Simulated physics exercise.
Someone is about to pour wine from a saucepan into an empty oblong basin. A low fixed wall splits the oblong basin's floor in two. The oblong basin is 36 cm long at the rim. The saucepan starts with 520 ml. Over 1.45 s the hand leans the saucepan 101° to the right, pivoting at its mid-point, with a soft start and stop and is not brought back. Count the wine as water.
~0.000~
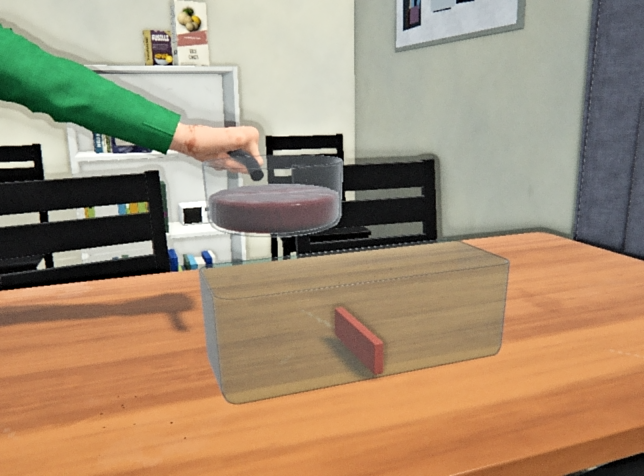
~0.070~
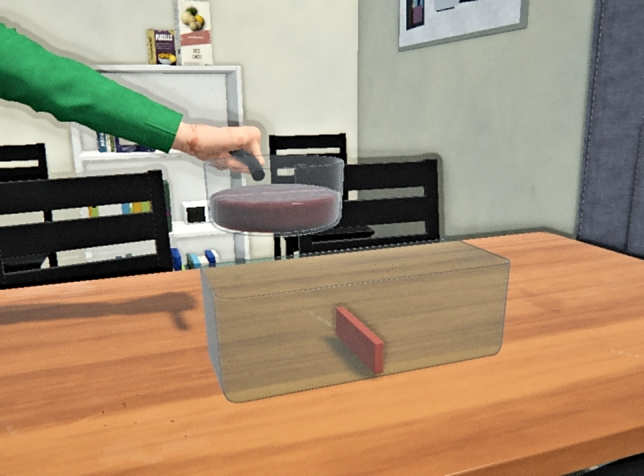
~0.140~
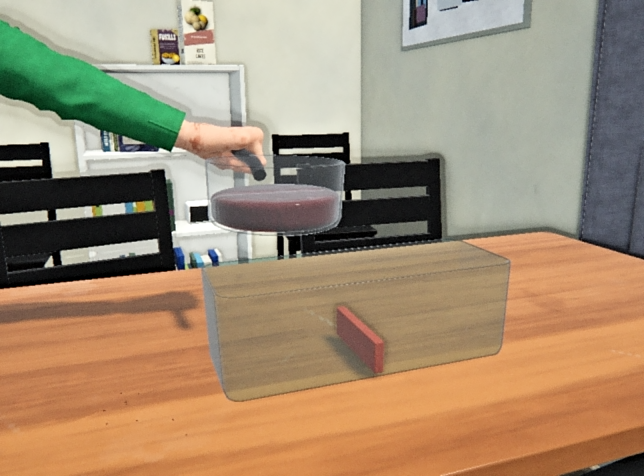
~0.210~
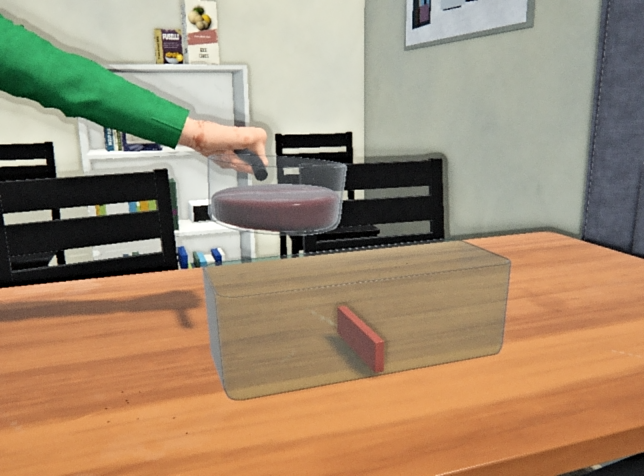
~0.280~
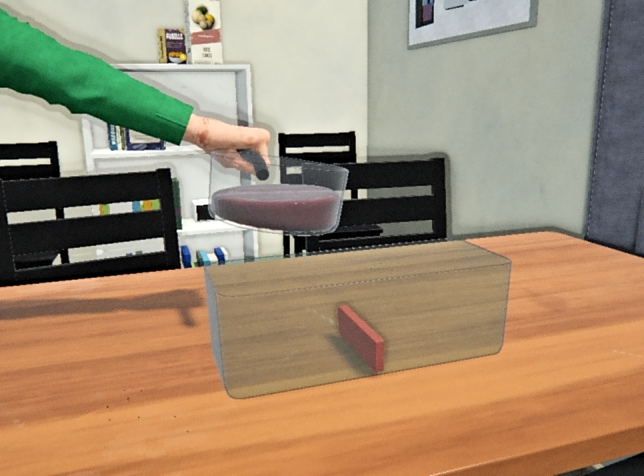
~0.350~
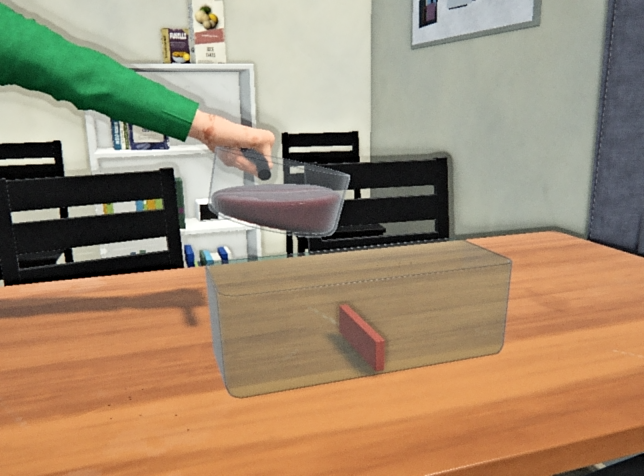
A hand slowly tilts a clear saucepan of wine rightward above an empty oblong basin.
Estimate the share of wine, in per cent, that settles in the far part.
Roughly 63 per cent is past the wall.
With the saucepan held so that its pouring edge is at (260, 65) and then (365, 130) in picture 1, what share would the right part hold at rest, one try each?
In turn about 5 and 95 per cent.
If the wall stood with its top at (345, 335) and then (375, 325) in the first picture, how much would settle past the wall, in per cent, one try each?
First 75, then 35 per cent.
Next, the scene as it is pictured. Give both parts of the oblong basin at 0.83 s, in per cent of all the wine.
Near 1 on the left, 10 on the right.
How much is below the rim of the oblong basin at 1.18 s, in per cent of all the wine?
Near 78 in a hundred.
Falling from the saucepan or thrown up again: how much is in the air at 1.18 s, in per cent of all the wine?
About 6 per cent.
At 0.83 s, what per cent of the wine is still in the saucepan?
Some 68 per cent.
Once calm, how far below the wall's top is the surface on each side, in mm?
Some 30 mm on the left and 24 mm on the right.
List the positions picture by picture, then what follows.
It leans 0°; its right rim is at (337, 160); the wine meets the walls at (208, 198) and (332, 190); the oblong basin's rim runs from (207, 284) to (482, 251); the wall's top is at (357, 325), in the first frame.
It leans 1°; its right rim is at (338, 161); the wine meets the walls at (209, 198) and (333, 190), in the second frame.
It leans 2°; its right rim is at (339, 163); the wine meets the walls at (211, 197) and (333, 190), in the third frame.
It leans 5°; its right rim is at (341, 166); the wine meets the walls at (211, 197) and (335, 191), in the fourth frame.
It leans 9°; its right rim is at (342, 170); the wine meets the walls at (211, 196) and (335, 191), in the fifth frame.
It leans 14°; its right rim is at (344, 176); the wine meets the walls at (212, 195) and (336, 190), in the sixth frame.
Then, 0.83 s in, the tilt is 62° and 67 per cent is still to pour, 1 is left of the wall and 10 right of it.
Then, 1.18 s in, the tilt is 93° and 16 per cent is still to pour, 18 is left of the wall and 60 right of it.
Then, 1.55 s in, the tilt is 101° and 1 per cent is still to pour, 36 is left of the wall and 63 right of it.
Then, 1.95 s in, the tilt is 101° and 0 per cent is still to pour, 37 is left of the wall and 63 right of it.
Finally, 37 per cent lies left of the wall, 63 right of it and 0 outside.
